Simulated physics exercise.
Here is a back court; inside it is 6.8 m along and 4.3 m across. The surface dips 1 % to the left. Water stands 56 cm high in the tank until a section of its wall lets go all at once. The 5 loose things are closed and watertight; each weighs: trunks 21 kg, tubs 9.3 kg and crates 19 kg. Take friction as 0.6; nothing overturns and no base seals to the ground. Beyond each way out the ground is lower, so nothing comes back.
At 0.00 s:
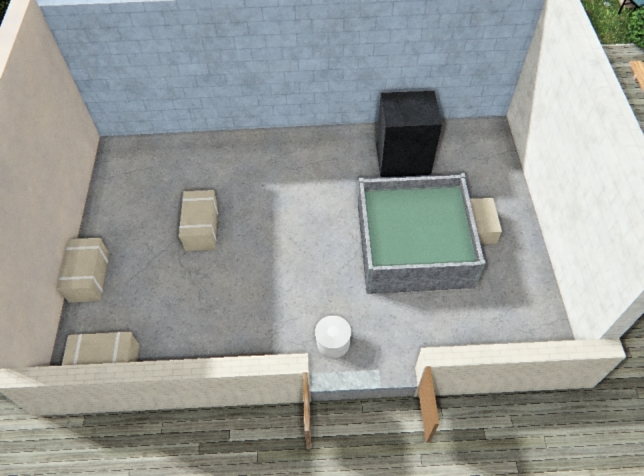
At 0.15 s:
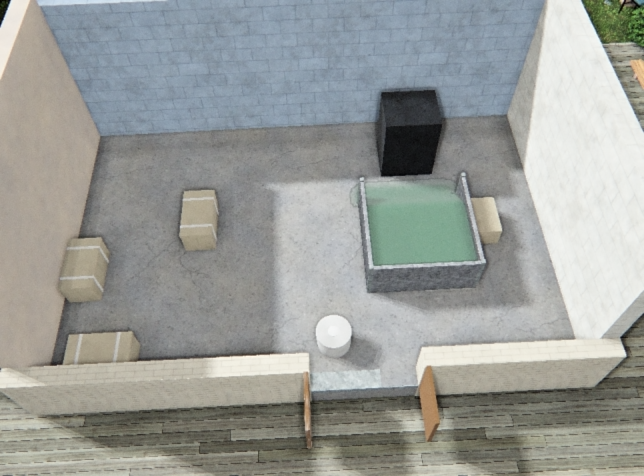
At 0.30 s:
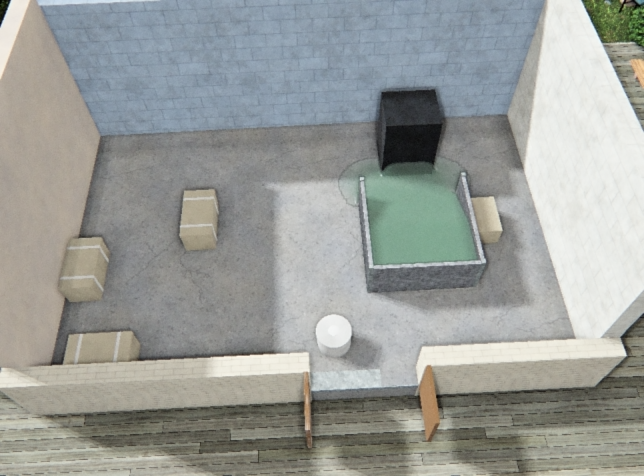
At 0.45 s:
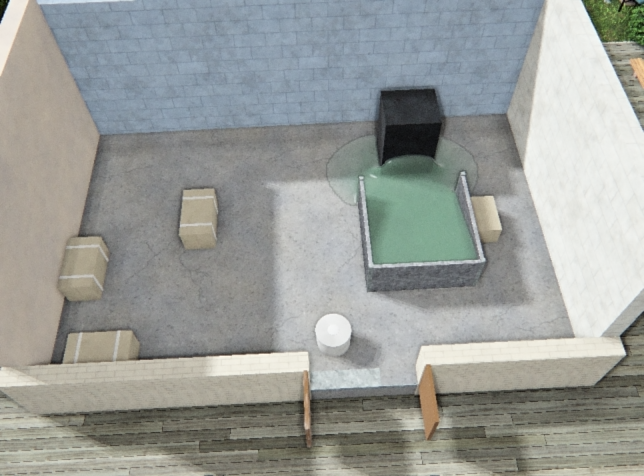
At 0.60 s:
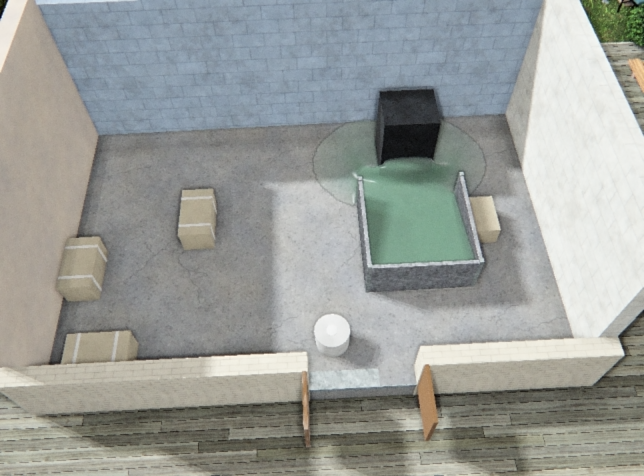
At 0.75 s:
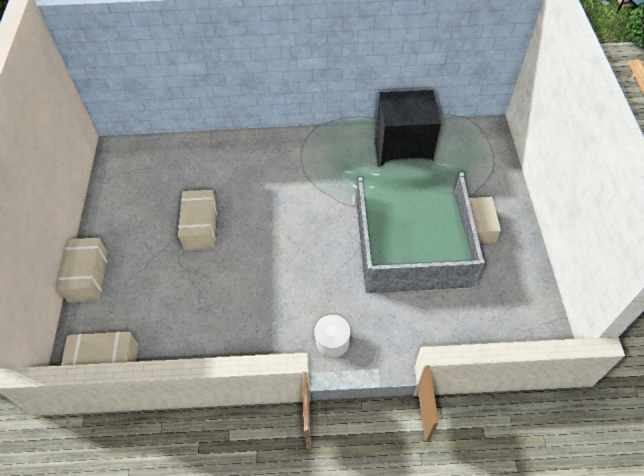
To begin with, green water fills a stone-walled tub in a walled court, with a black block behind it and pale crates standing around. Then the tub's back wall is gone, and a thin sheet of water spreads out around the block's base, widening left and right while the crates stay still.
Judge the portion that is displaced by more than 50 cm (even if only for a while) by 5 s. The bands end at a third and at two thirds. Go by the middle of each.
Share: Under a third.
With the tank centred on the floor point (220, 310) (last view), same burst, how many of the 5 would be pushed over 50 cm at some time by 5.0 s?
In that case 2 of them.
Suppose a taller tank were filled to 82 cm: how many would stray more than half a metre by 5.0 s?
In that case 1 of them.
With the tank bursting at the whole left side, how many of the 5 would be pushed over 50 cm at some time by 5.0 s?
Then 3.
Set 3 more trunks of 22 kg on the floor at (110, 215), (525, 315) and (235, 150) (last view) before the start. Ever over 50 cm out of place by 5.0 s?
In that order: More, short of it, more.
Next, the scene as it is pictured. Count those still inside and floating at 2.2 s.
At that moment 0.
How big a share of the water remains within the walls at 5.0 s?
Some 100 per cent remains.
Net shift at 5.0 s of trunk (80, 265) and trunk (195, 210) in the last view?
In that order: 40 cm, 0 cm.
After 1.1 s 0 of 5 are over 50 cm from their spots; 0 afloat.
After 2.2 s 0 of 5 are over 50 cm from their spots; 0 afloat.
After 3.5 s 0 of 5 are over 50 cm from their spots; 0 afloat.
After 5.0 s 0 of 5 are over 50 cm from their spots, and 0 have been at some point; 0 afloat.
